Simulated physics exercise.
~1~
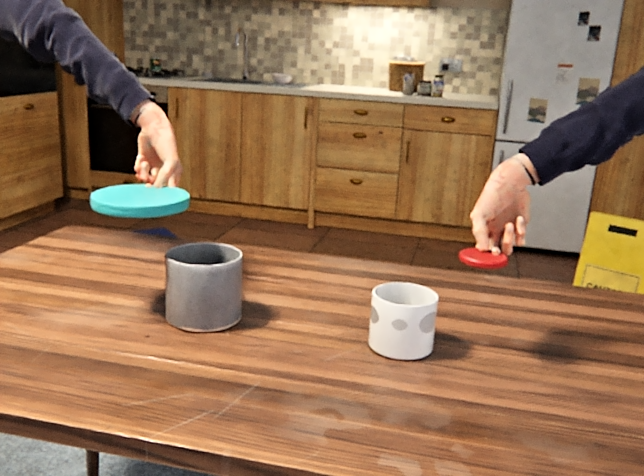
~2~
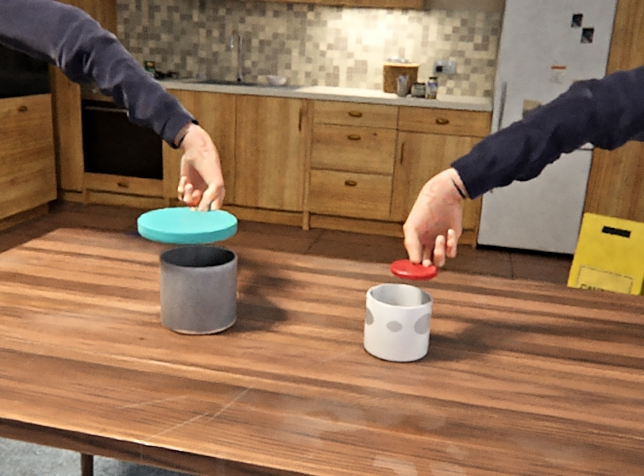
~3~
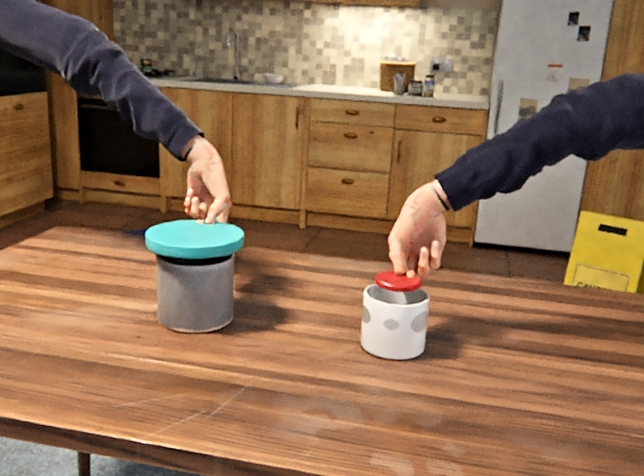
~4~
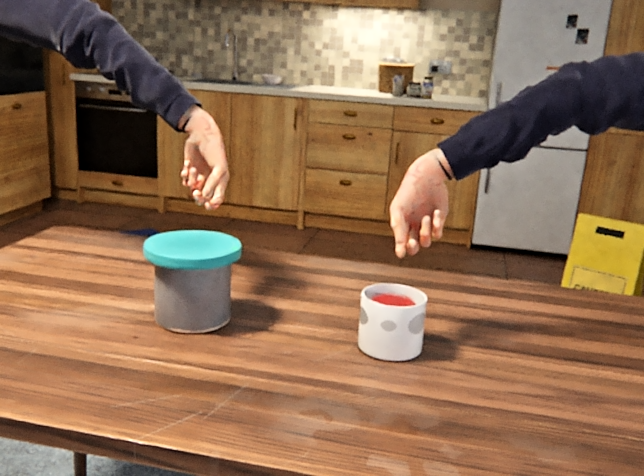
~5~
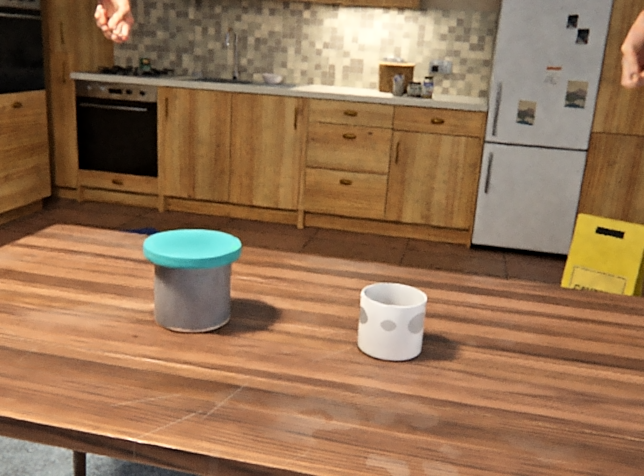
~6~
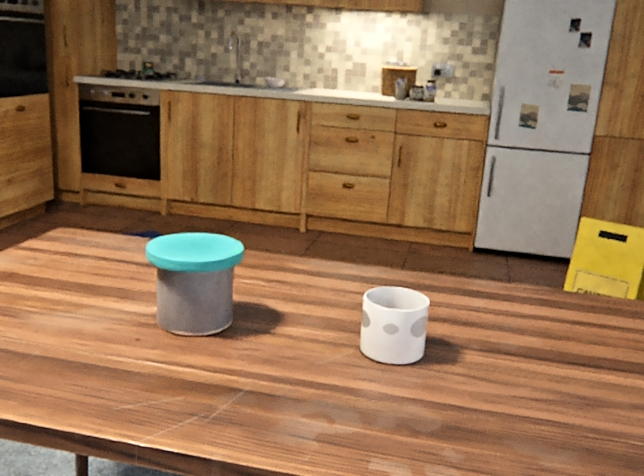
Two hands lower lids; the turquoise one covers its pot, the red drops inside the mug.
